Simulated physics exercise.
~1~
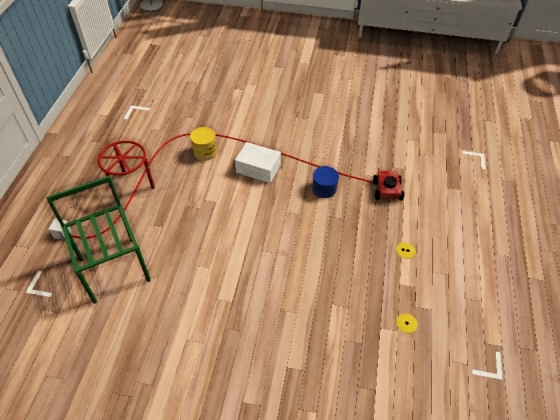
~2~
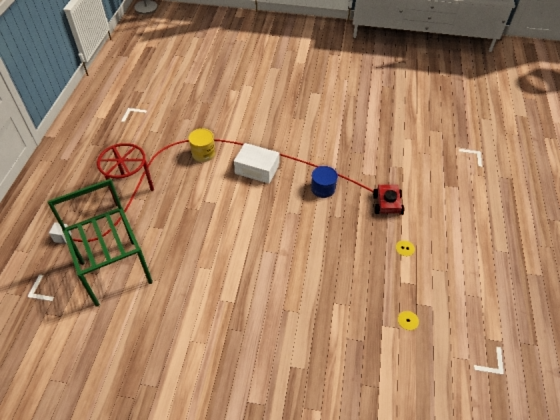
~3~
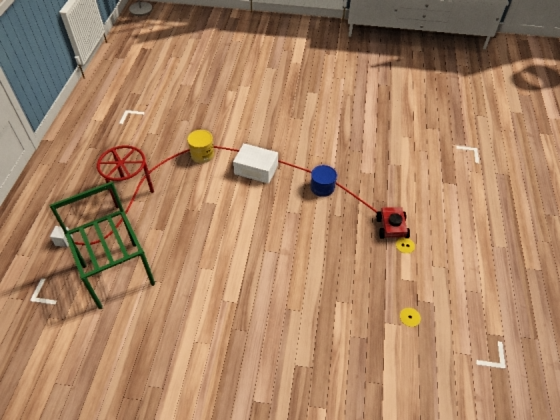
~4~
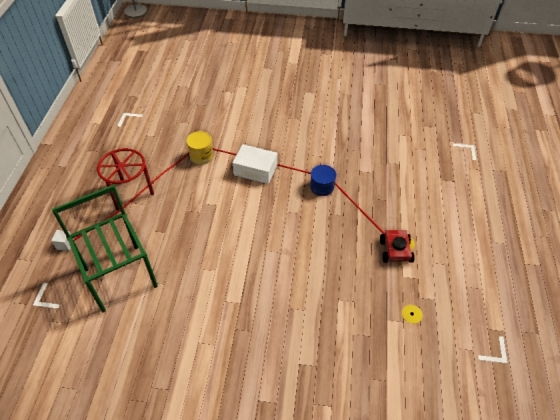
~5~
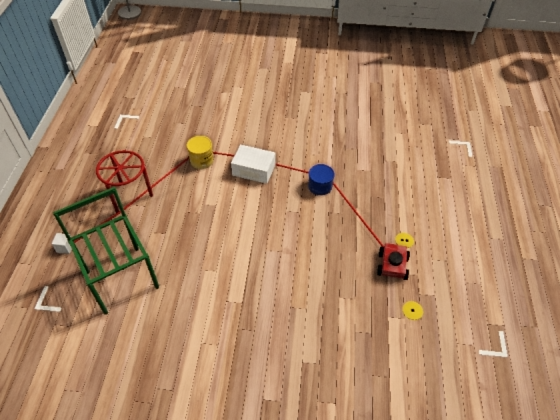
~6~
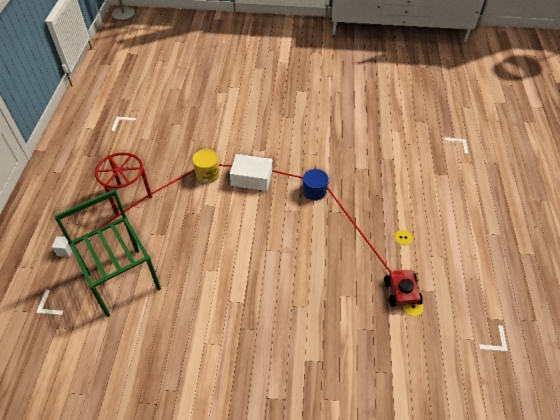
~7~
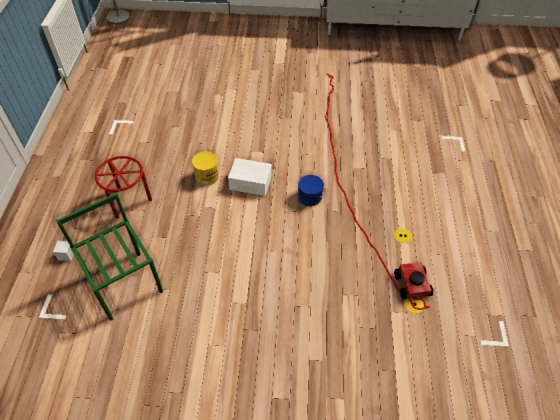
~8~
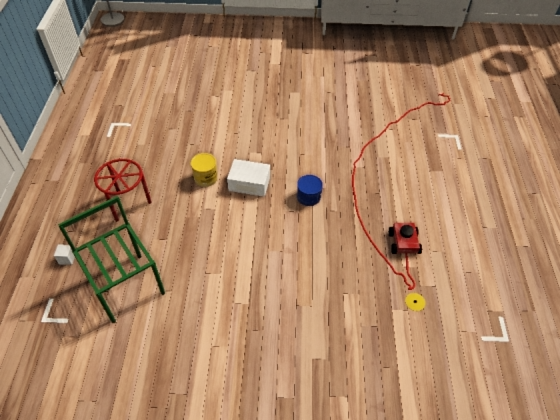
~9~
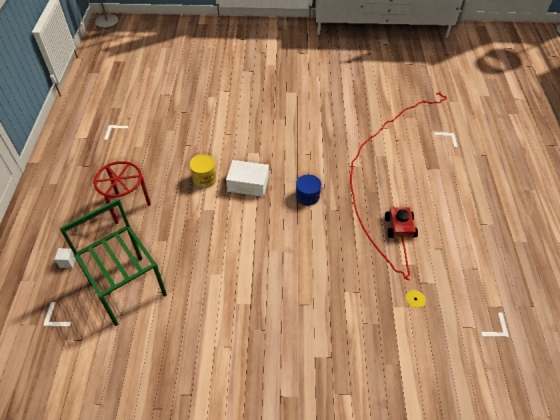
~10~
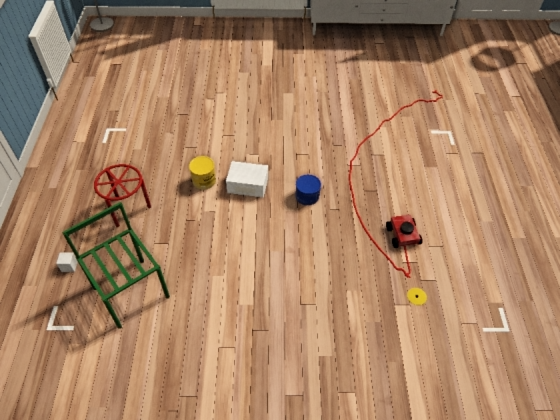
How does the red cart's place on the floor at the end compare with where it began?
It begins above both yellow marks, and it ends a little lower down, over the upper mark, with the lower mark still in view below it.
